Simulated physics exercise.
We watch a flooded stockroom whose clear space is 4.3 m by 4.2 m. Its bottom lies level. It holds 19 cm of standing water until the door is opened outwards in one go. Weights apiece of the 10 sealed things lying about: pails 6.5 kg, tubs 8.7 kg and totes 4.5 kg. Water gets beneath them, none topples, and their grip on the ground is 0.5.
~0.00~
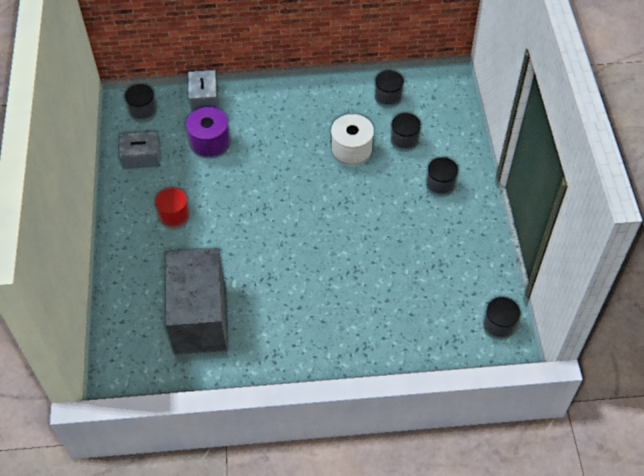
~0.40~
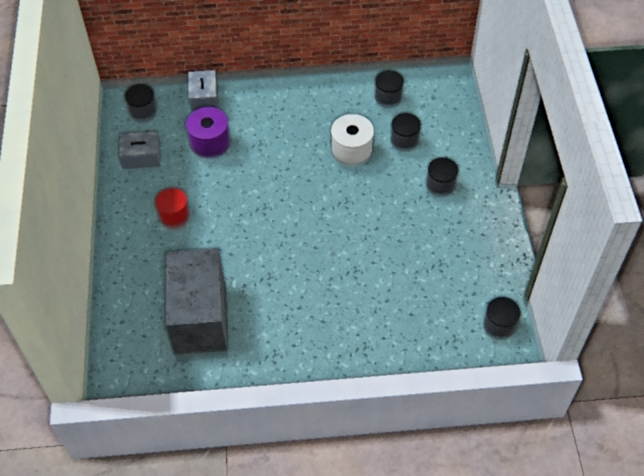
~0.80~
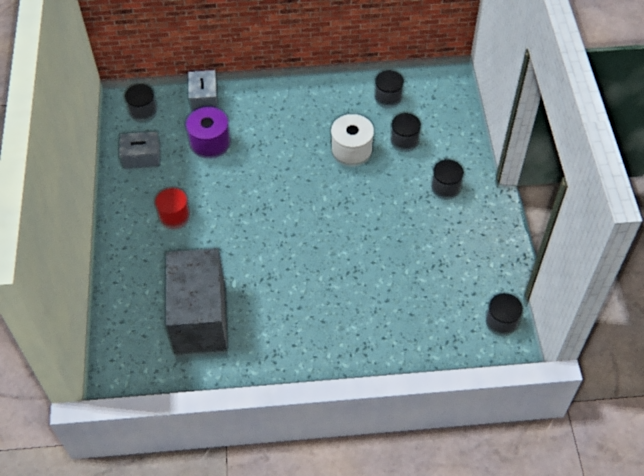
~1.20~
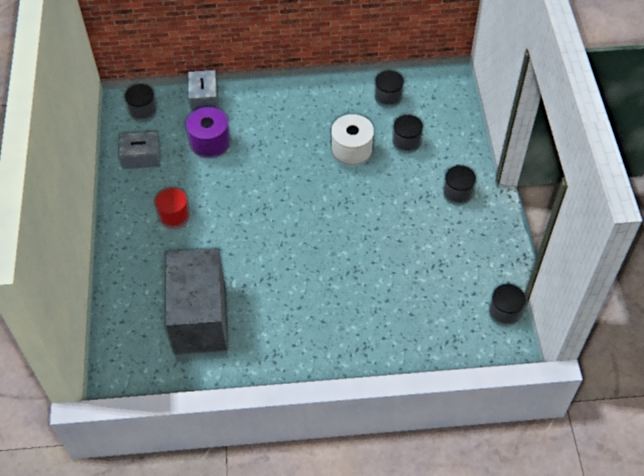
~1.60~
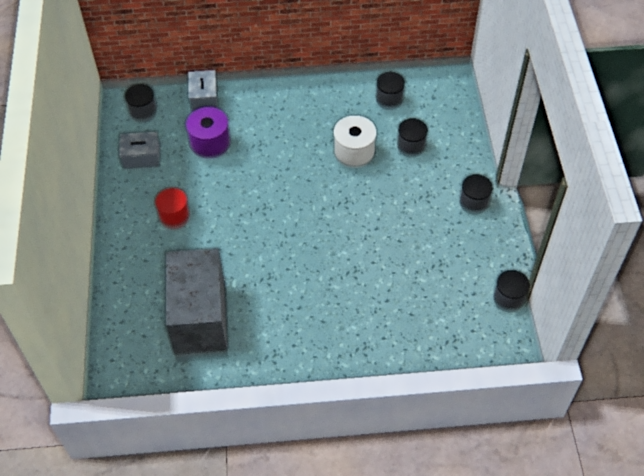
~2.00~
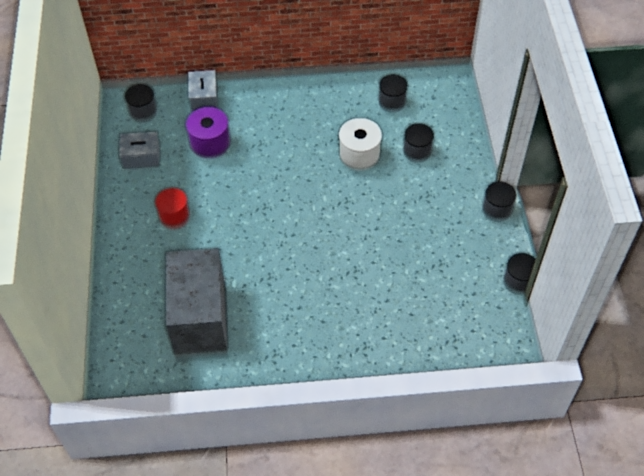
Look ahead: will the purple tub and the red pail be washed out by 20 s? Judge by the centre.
The purple tub remains inside; the red pail stays inside.
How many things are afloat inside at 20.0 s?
I count 5.
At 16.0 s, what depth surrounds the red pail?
About 9 cm.
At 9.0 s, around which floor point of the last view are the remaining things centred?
At about (252, 154).
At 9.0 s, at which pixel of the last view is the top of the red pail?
Around (227, 204).
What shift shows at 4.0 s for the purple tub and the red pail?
About 20 and 20 cm.
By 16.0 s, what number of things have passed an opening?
I count 5.
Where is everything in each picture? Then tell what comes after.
The purple tub at (207, 123), afloat; the red pail at (171, 201), afloat; 19 cm deep round most things; 0 of 10 have shifted, in the first picture.
The purple tub at (207, 123) floats; the red pail at (171, 201), afloat; about 3330 L in view; 0 of 10 have shifted, in the second picture.
The purple tub at (207, 123), afloat; the red pail at (171, 201), afloat; about 3290 L in view; 2 of 10 have shifted, in the third picture.
The purple tub at (207, 123), afloat; the red pail at (171, 201), afloat; 19 cm deep round most things; 2 of 10 have shifted, in the fourth picture.
The purple tub at (207, 123) floats; the red pail at (171, 201), afloat; 19 cm deep round most things; 3 of 10 have shifted, in the fifth picture.
The purple tub at (207, 123), afloat; the red pail at (171, 201), afloat; 18 cm deep round most things; 5 of 10 have shifted, in the sixth picture.
After 4.0 s the purple tub is near (226, 127), 0.2 m from its start, afloat; the red pail is near (190, 203), 0.2 m from its start, afloat; 2 of 10 are out; 8 afloat.
After 9.0 s the purple tub is near (257, 133), 0.6 m from its start, afloat; the red pail is near (227, 204), 0.6 m from its start, afloat; 4 of 10 are out; 6 afloat.
After 16.0 s the purple tub is near (330, 145), 1.3 m from its start, afloat; the red pail is near (305, 212), 1.4 m from its start, afloat; 5 of 10 are out; 5 afloat.
After 20.0 s the purple tub is near (365, 157), 1.7 m from its start, afloat; the red pail is near (341, 219), 1.8 m from its start, afloat; 5 of 10 are out; 5 afloat.
